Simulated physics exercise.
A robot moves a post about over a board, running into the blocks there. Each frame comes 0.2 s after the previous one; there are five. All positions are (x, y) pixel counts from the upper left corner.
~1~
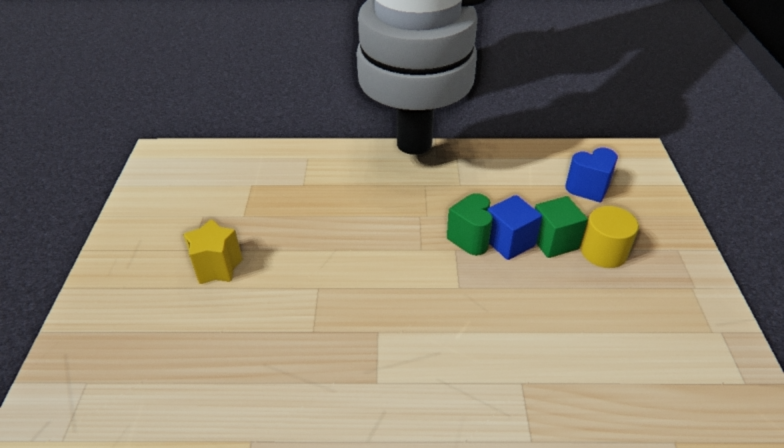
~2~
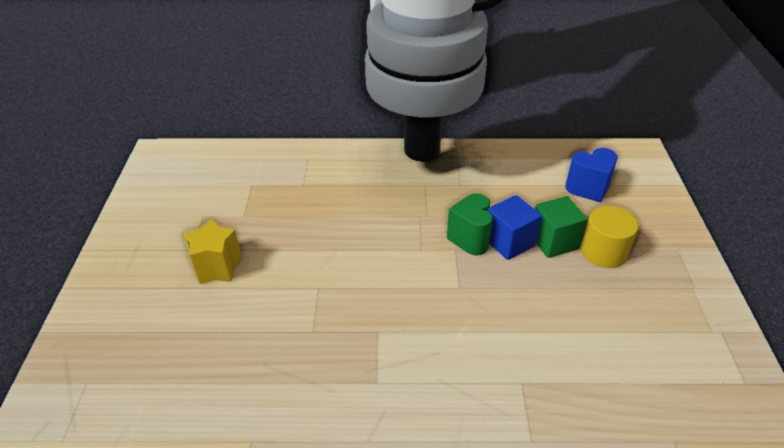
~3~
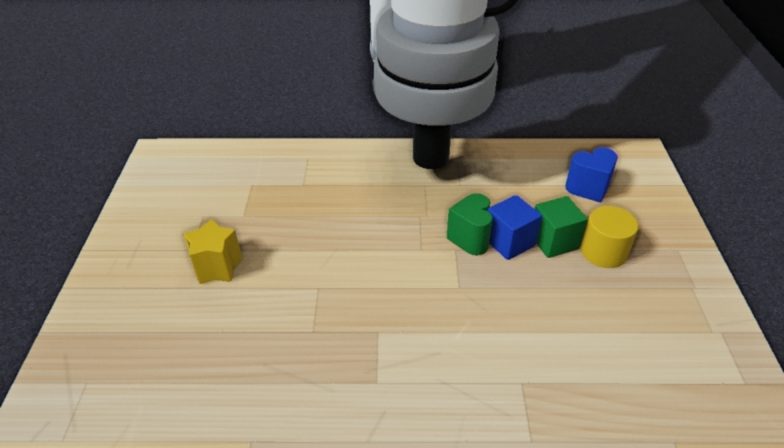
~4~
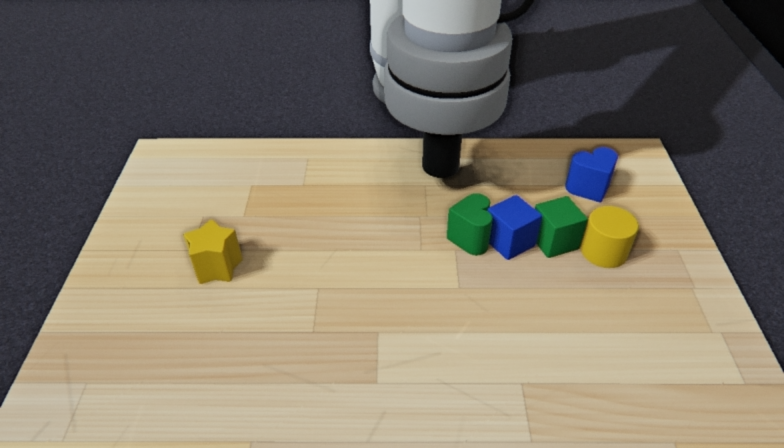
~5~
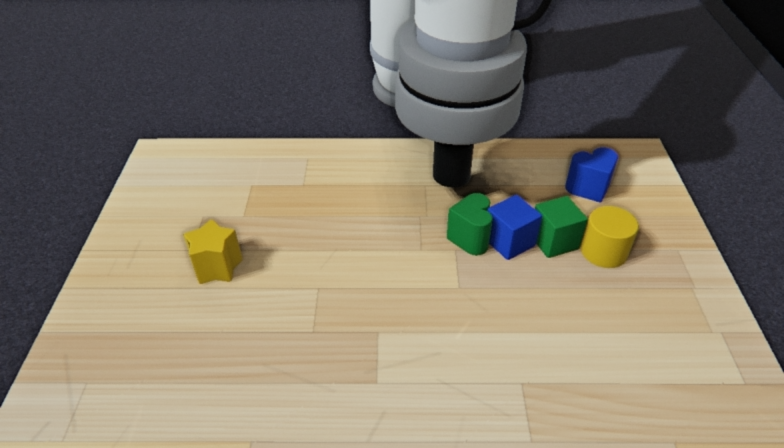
A grey and white robot arm with a black post reaches over the far edge of a pale wooden board on a dark surface, seen from above at a fixed angle. A yellow star sits at left; at right a green heart, blue cube, green cube and yellow cylinder form a row, with a blue heart behind. The post moves slightly right and nearer, closing on the green heart, while every block stays still.
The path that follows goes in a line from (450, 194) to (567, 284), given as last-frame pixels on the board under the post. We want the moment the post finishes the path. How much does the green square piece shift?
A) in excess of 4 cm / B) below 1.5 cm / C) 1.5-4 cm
The answer is B.
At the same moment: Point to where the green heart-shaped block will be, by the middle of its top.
Expect it around (479, 226).
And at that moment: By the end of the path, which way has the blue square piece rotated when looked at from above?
Rotates clockwise.
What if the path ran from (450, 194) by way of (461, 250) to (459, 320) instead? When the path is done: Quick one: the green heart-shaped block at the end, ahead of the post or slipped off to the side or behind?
The block gets away.
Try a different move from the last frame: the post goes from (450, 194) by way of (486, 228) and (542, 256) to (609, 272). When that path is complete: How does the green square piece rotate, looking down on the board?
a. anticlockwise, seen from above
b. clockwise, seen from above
a.
What follows on the original path. One third of the way, post at (488, 203); green heart-shaped block at (474, 218); blue square piece at (517, 216), turned 20° anticlockwise.
Two thirds of the way, post at (529, 233); green heart-shaped block at (479, 226), turned 50° clockwise; blue square piece at (551, 249), turned 20° clockwise; green square piece at (567, 210); yellow circular block at (618, 221).
At the end, post at (572, 266); green heart-shaped block at (479, 226), turned 50° clockwise; blue square piece at (585, 287), turned 45° clockwise; green square piece at (572, 211), turned 15° anticlockwise; yellow circular block at (624, 220).
